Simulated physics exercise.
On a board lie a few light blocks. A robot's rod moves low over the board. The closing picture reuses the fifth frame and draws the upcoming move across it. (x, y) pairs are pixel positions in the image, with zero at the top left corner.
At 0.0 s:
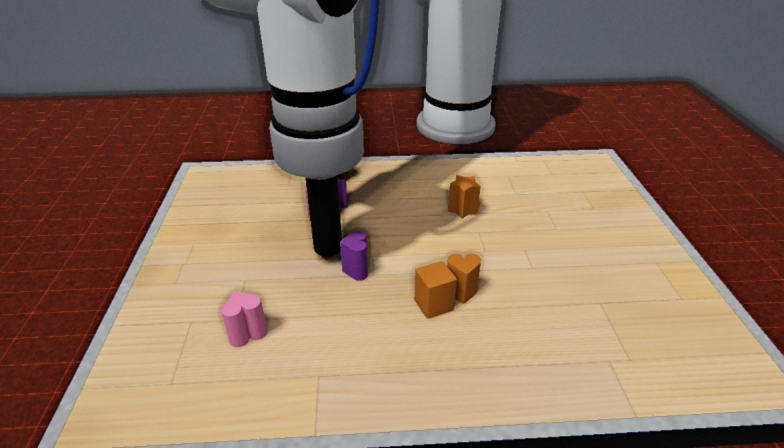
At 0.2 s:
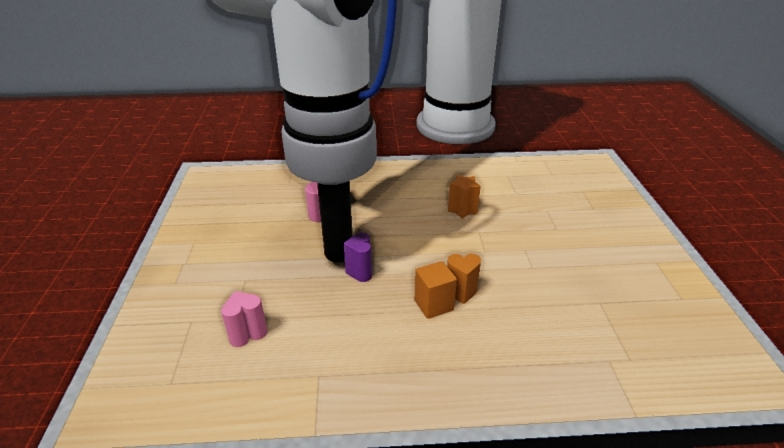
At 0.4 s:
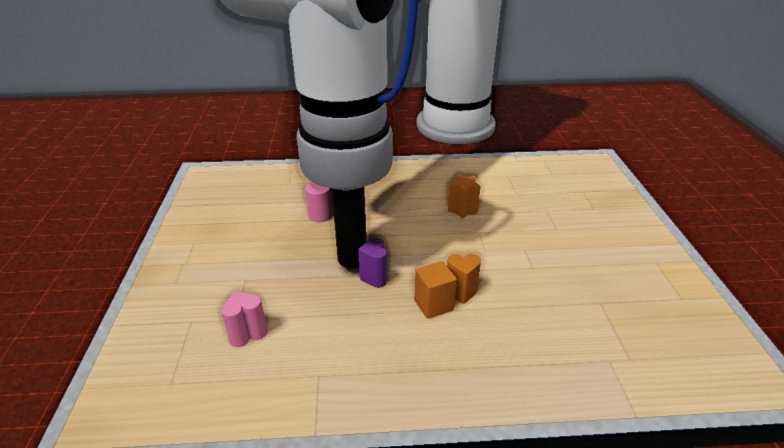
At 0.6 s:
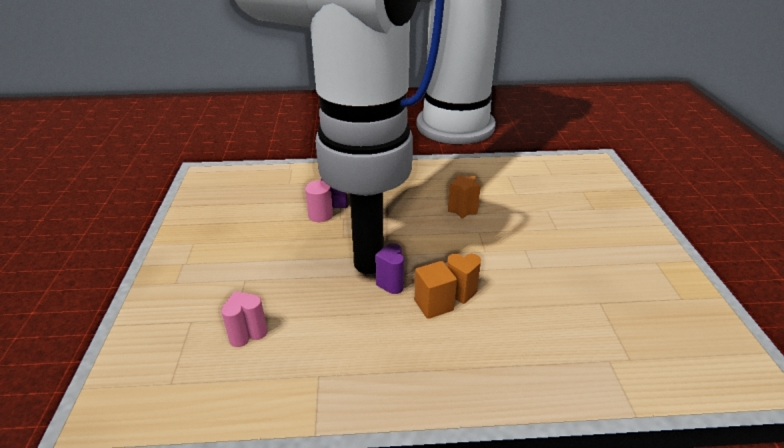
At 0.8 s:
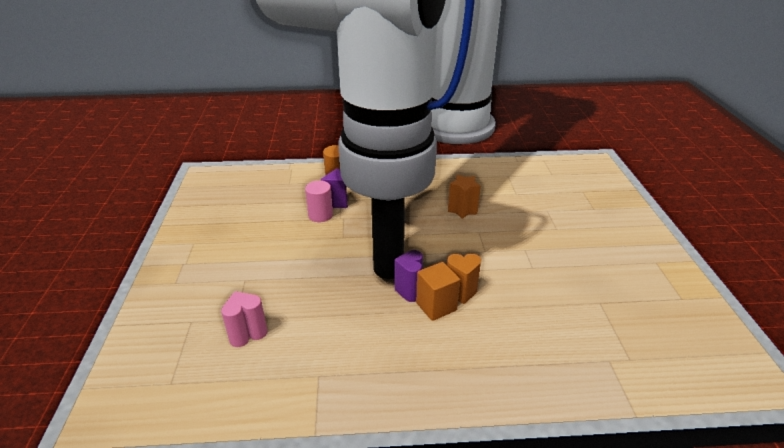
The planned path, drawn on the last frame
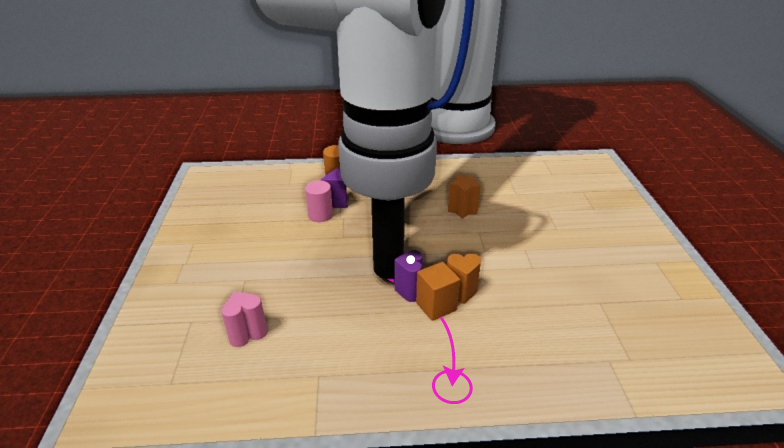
A robot's black rod pushes a purple heart rightward across the board against an orange block.
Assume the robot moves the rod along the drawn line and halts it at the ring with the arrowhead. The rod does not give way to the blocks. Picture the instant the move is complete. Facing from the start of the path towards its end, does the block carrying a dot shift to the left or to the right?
Moves left.
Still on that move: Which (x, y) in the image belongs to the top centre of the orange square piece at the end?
Its top middle is near (504, 306).
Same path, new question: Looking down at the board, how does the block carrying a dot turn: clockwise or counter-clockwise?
Verdict: Counterclockwise.
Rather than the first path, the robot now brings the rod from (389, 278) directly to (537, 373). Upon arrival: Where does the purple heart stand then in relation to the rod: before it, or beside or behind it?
The rod keeps it before itself.
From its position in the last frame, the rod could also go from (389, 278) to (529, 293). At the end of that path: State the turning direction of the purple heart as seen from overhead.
I'd predict that, seen from above, the purple heart rotates clockwise.
Path on the board, from (389, 278) through (427, 302) and (451, 339) to (452, 386); the dot is on the purple heart.
The first path, step by step. One third of the way, rod at (428, 294); purple heart at (447, 289); orange square piece at (476, 294), turned 45° anticlockwise.
Two thirds of the way, rod at (452, 332); purple heart at (483, 324), turned 30° anticlockwise; orange square piece at (504, 306), turned 75° anticlockwise.
At the end, rod at (453, 378); purple heart at (491, 333), turned 40° anticlockwise; orange square piece at (504, 306), turned 75° anticlockwise; orange heart in place.
